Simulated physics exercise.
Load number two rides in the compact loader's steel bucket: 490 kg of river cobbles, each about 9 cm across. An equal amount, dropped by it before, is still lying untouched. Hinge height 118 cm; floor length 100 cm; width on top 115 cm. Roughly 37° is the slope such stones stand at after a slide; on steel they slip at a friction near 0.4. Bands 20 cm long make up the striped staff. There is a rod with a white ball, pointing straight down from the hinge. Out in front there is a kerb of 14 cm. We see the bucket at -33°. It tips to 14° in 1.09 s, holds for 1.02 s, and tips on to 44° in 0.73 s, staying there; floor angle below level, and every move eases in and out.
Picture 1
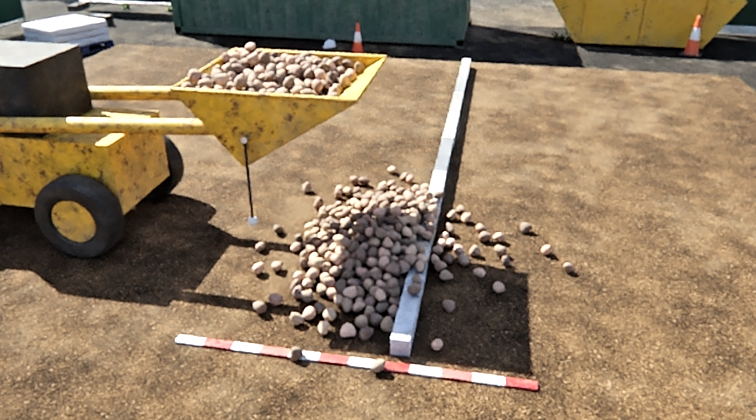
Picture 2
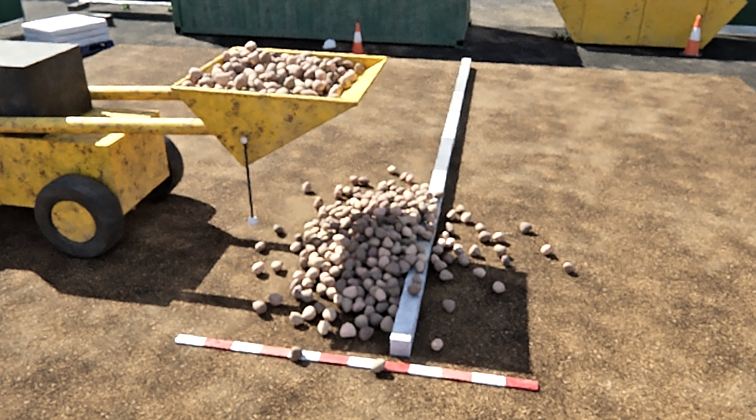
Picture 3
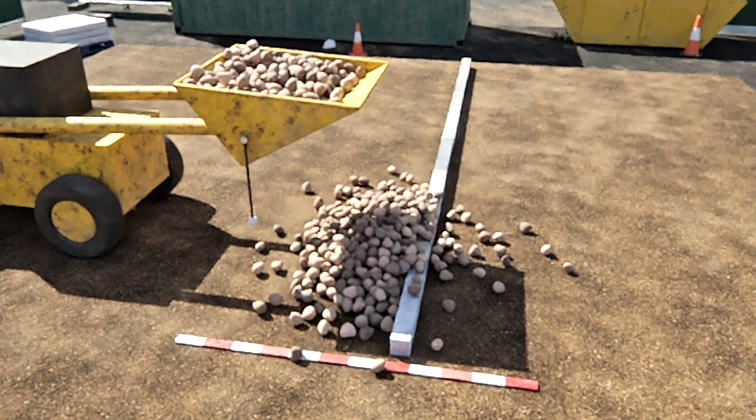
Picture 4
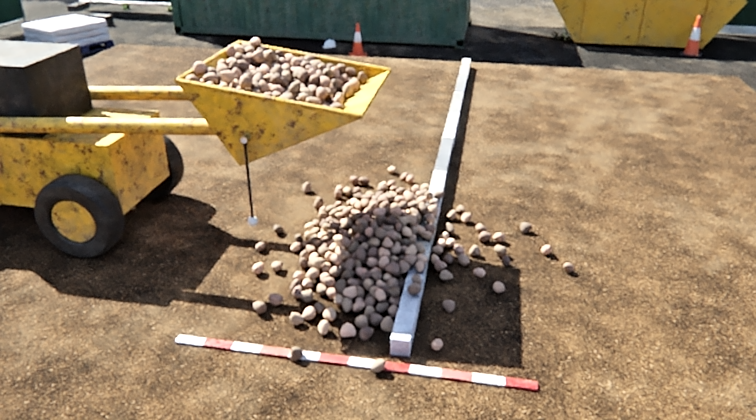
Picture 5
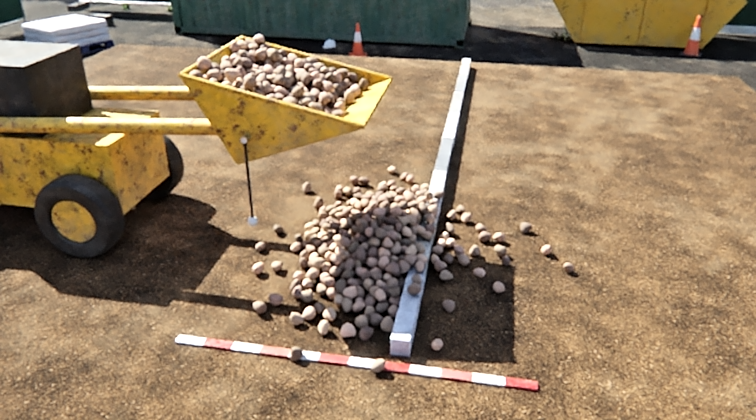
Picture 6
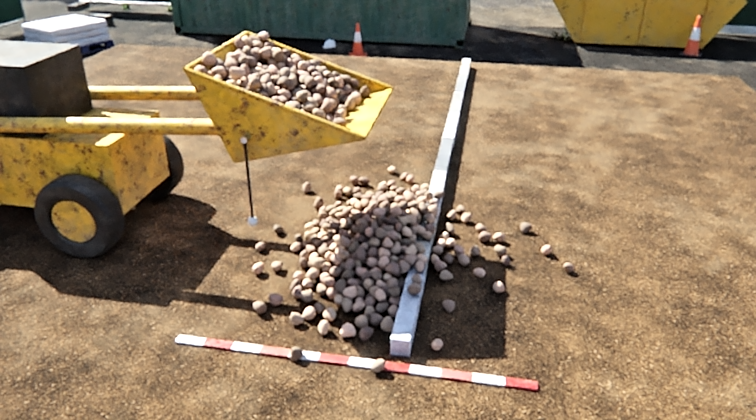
At first, a yellow loader on the left holds its bucket of pinkish-brown stones nearly level above a stone pile lying against a pale kerb. Then the bucket gradually tilts forward, its front lip dropping toward the right while the stones stay inside, and the pile below remains still.
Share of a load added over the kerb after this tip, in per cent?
Some 24 %.
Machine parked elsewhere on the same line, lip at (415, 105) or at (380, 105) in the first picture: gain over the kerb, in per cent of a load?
Some 70 percent first and 40 percent second.
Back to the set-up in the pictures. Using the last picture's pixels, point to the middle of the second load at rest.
Their middle rests near (383, 230).
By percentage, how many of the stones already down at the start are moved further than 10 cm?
I'd say roughly 10 per cent of them.
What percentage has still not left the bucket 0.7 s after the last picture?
About 100 percent is still in there.
Then, 0.4 s after the last picture the floor is at 7°; in per cent of one load, 100 in the bucket, 95 on this side of the kerb, 6 over the kerb; the foremost stones are at (516, 251).
Then, 0.7 s after the last picture the floor is at 14°; in per cent of one load, 100 in the bucket, 95 on this side of the kerb, 6 over the kerb; the foremost stones are at (516, 251).
Then, 2.8 s after the last picture the floor is at 44°; in per cent of one load, 3 in the bucket, 168 on this side of the kerb, 29 over the kerb; the foremost stones are at (570, 262).
Then, 5.6 s after the last picture the floor is at 44°; in per cent of one load, 0 in the bucket, 170 on this side of the kerb, 30 over the kerb; the foremost stones are at (570, 262). Net gain over the kerb, 24.
